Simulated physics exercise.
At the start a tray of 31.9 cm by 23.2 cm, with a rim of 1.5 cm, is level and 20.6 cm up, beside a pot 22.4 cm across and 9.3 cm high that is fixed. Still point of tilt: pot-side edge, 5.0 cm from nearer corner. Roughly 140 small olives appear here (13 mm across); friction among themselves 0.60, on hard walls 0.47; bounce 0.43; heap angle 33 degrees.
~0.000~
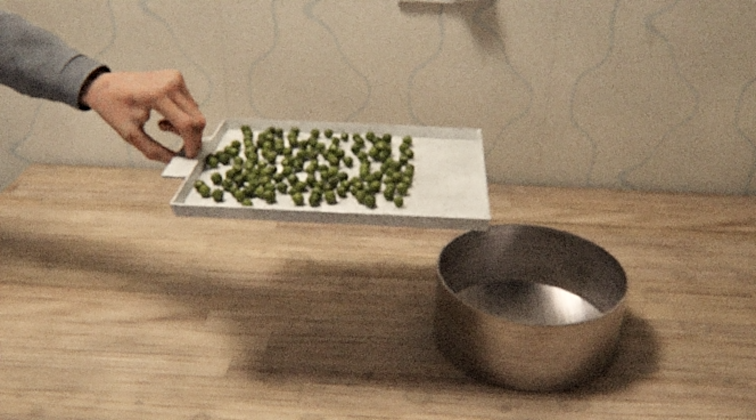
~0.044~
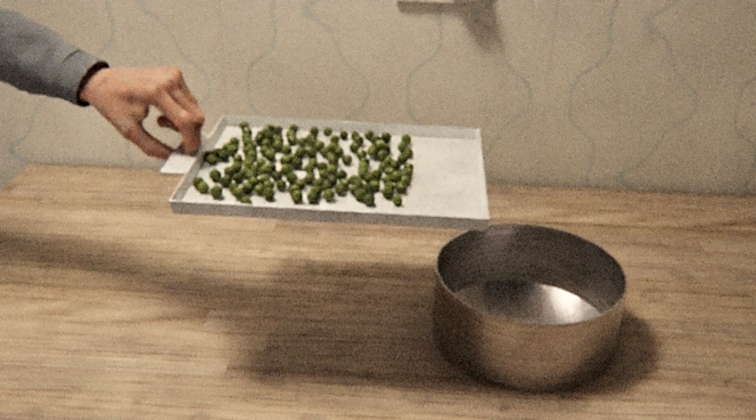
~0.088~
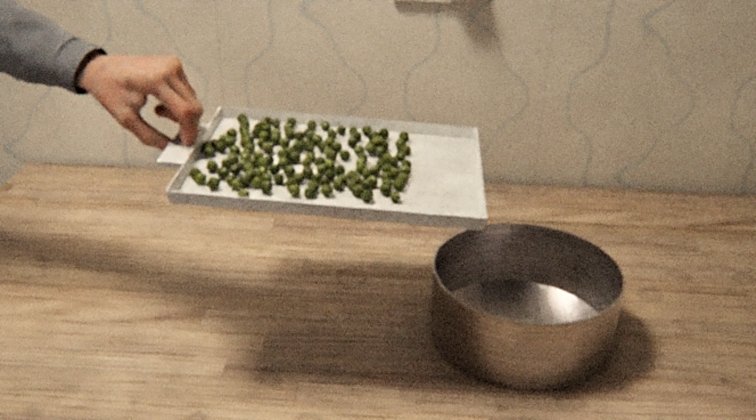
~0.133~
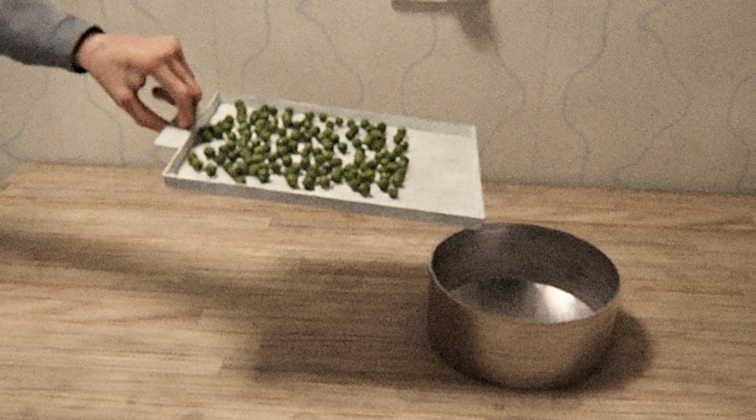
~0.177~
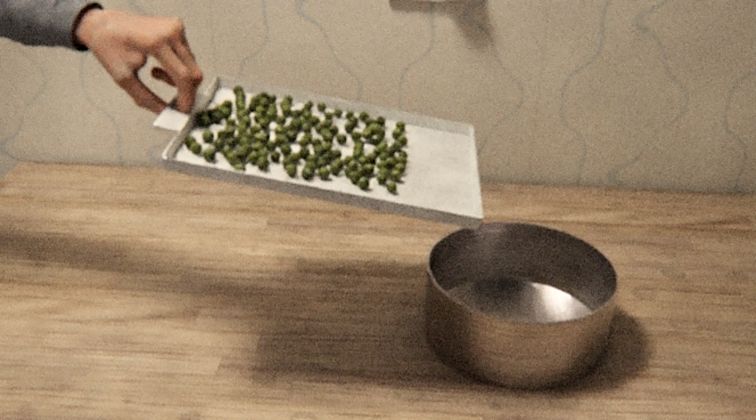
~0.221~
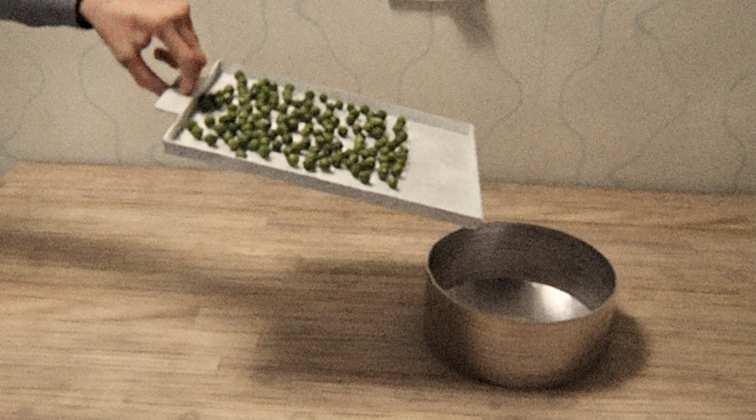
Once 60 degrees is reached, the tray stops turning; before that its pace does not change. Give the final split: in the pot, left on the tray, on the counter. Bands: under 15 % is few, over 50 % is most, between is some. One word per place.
Pot: Some, tray: Most, counter: Few.
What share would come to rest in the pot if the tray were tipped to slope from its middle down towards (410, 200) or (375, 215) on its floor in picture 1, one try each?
Near 15 and 0 percent, in that order.
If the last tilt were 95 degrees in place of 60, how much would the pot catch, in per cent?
That would be around 90 percent.
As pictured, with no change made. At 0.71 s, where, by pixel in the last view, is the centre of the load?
Roughly pixel (458, 144).
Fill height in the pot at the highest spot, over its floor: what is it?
Measured height: Approx. 1.5 cm.
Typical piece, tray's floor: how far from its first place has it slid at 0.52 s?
Displacement on the tray: Roughly 6 cm.
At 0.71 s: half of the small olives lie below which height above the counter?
Median height: Approx. 26 cm.
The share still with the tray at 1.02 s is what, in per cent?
Reading: Approx. 70%.
Then, at 0.52 s, tilt 37 degrees; the tray holds 100 %, the pot 0 %.
Then, at 0.71 s, tilt 52 degrees; the tray holds 100 %, the pot 0 %.
After 1.02 s, tilt 60 degrees; the tray holds 70 %, the pot 20 %.
By 1.8 s all is still; pot 25 %, tray 65 %, counter 5 %.
